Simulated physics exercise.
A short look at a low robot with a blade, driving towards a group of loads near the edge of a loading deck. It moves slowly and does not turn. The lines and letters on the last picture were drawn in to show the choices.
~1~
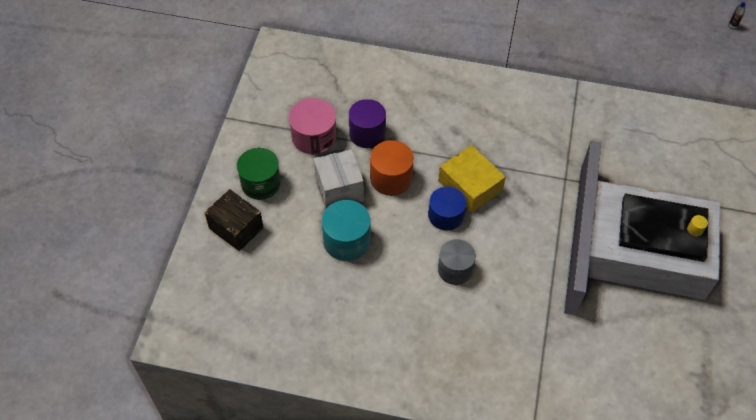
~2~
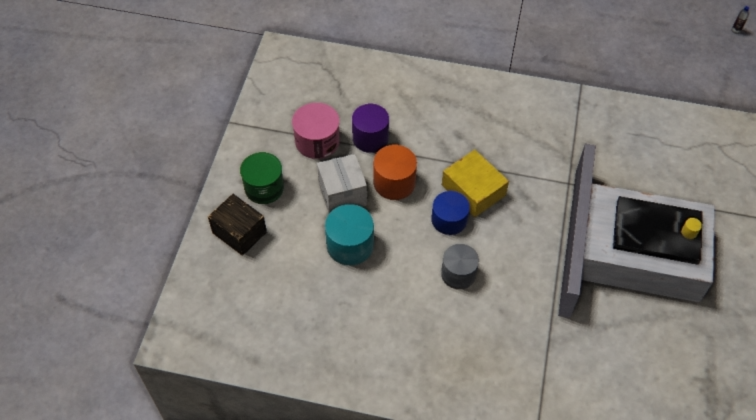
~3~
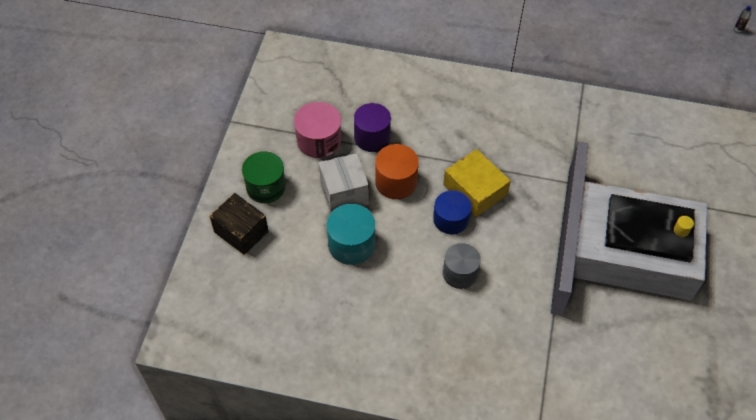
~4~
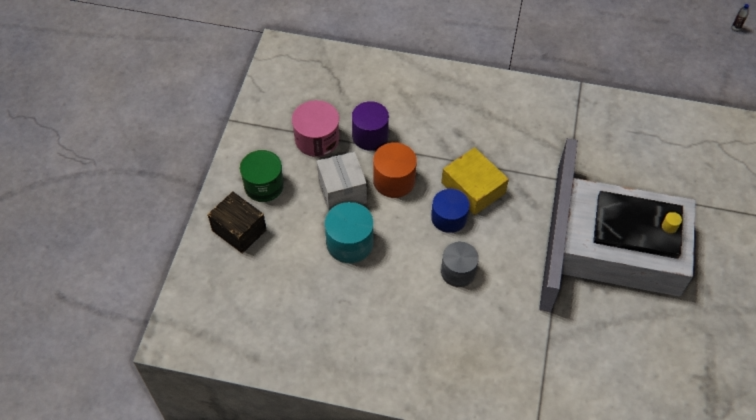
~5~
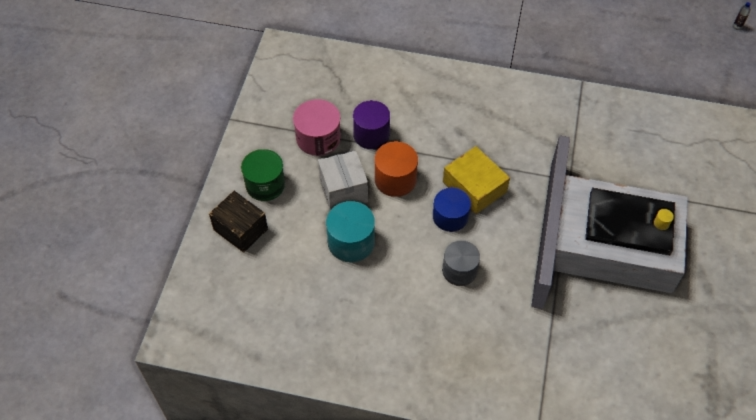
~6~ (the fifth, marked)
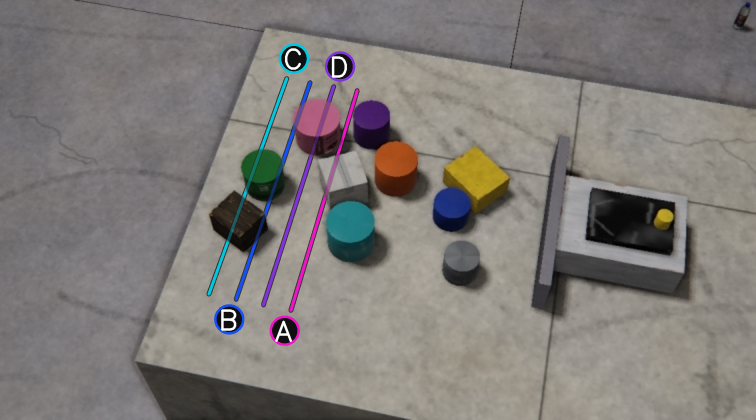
The clip shows a pale, low robot with a wide grey blade creeping left across a stone-like deck towards a cluster of colourful canisters, a green pail, boxes and a dark crate, while the loads stay in place.
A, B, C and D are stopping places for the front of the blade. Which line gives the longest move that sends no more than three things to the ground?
At B, and not beyond.
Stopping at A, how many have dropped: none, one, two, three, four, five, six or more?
In all, none.
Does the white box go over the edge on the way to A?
By then, no.
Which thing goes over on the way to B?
The green pail.
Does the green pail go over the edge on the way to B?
By then, yes.
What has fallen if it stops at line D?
It is the green pail.
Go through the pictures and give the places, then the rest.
The first frame shows purple canister (367, 124); orange canister (392, 168); blue canister (447, 209).
The second frame shows robot (652, 228); green pail (262, 179).
The third frame shows robot (643, 225); white box (344, 184).
The fourth frame shows robot (632, 222); grey canister (459, 264).
The fifth frame shows robot (624, 219); black crate (239, 221); purple canister (371, 125); orange canister (396, 169).
On the marked copy, A at (327, 192); B at (276, 182); C at (251, 178); D at (301, 187).
Taking B. A third of the way, robot (519, 200); white box (338, 184); grey canister (416, 255).
Two thirds of the way, robot (418, 181); green pail (252, 173); pink pail (294, 111).
When it is over, robot (341, 167); green pail over the edge; pink pail (234, 100); one fallen.
As for the rest, A is within the limit but short; C drops five; D is within the limit but short.
